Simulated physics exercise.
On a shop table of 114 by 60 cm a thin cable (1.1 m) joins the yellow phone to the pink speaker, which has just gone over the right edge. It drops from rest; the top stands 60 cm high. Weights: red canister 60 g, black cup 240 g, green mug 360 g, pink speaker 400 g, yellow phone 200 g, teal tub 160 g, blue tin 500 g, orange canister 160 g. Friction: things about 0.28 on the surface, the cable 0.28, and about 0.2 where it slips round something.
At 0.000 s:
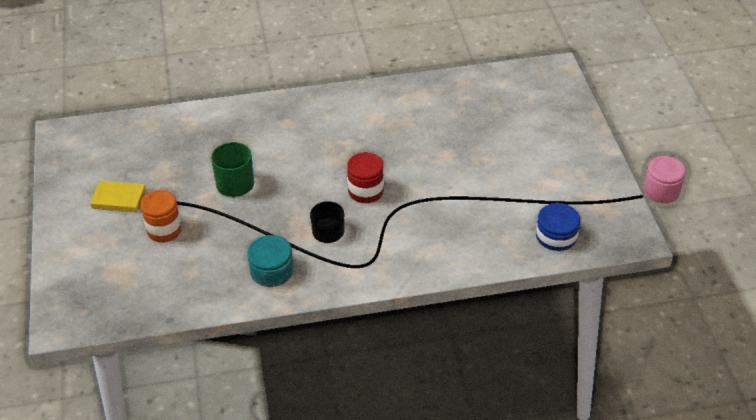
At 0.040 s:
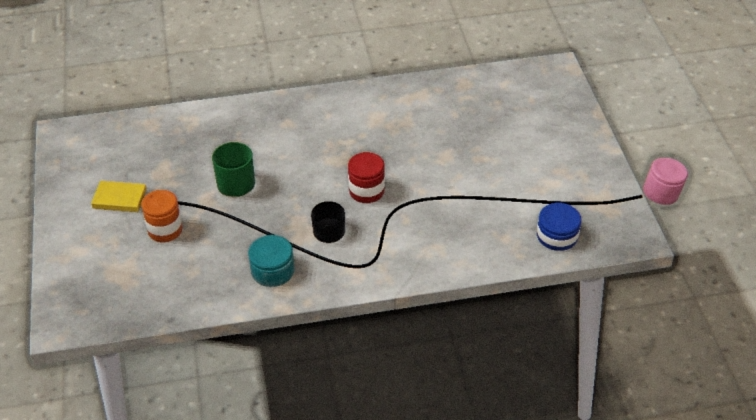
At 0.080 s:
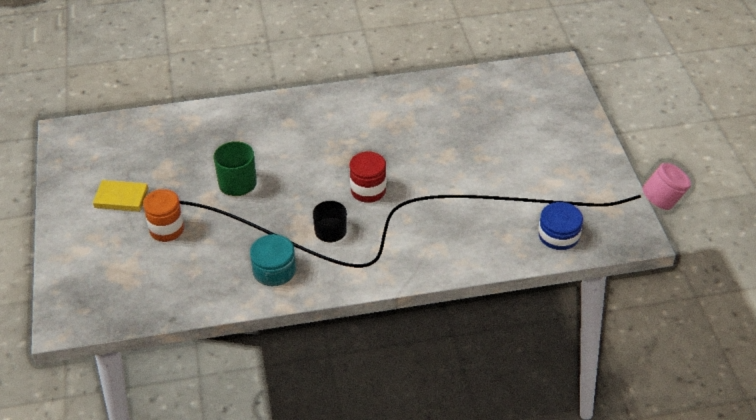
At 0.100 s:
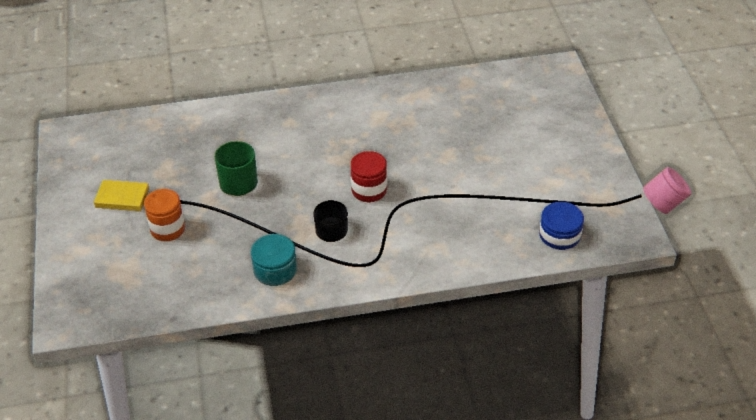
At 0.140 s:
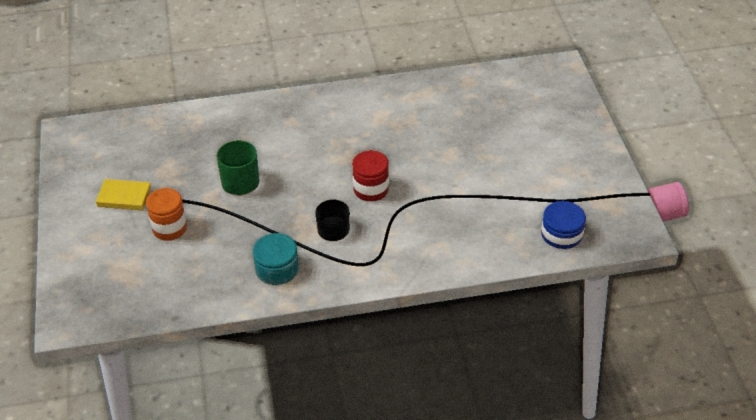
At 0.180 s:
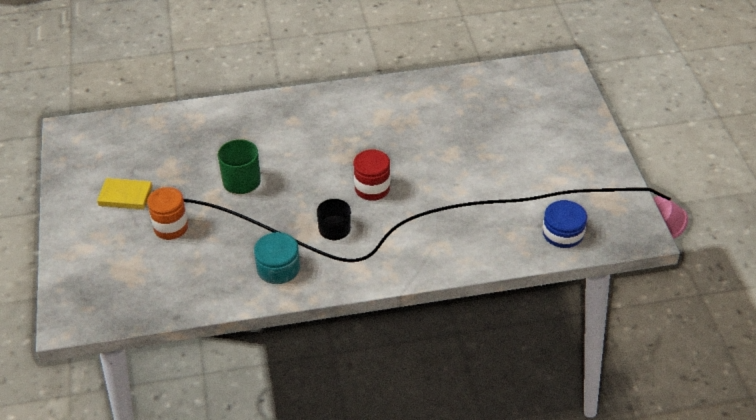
A pink cylinder at the right edge of a mottled grey table, seen from above at an angle over a tiled floor, is joined by a curving black cable to a yellow block at left. Orange, green, teal, black, red and blue containers stand between them. The cylinder tilts and sinks partly behind the edge, drawing the cable's bend straighter, while the view drifts very slightly.
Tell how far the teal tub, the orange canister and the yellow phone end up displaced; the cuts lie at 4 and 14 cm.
The teal tub hardly moves, the orange canister moves a moderate way, the yellow phone reaches the top band.
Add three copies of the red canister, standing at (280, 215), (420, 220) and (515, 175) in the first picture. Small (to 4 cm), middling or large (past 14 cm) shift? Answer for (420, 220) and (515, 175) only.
In that order: Large, small.
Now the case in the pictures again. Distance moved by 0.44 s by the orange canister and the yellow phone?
Orange canister 6 cm, yellow phone 20 cm.
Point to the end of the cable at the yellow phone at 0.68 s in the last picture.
At about (369, 213).
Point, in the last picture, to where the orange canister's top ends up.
Around (195, 221).
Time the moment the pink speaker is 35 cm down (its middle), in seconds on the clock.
About: 0.46 s.
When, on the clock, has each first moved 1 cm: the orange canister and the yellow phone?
About: Orange canister 0.32 s, yellow phone 0.26 s.
By 0.4 s, the cable's tail end at (254, 213); yellow phone 21 cm off its start, orange canister 7 cm off its start, black cup 8 cm off its start.
By 0.7 s, the cable's tail end at (369, 213); yellow phone 46 cm off its start, orange canister 8 cm off its start, pink speaker over the edge.
By 0.9 s, the cable's tail end at (428, 248); yellow phone 63 cm off its start at (453, 250), orange canister 8 cm off its start at (195, 221), black cup 13 cm off its start at (375, 168).
By 1.2 s, the cable's tail end at (442, 249); yellow phone 66 cm off its start, orange canister 8 cm off its start, black cup 13 cm off its start.
By 2.4 s, the cable's tail end at (442, 249); yellow phone 66 cm off its start at (467, 253), orange canister 8 cm off its start at (195, 221), teal tub 0 cm off its start at (276, 248), black cup 13 cm off its start at (376, 168).
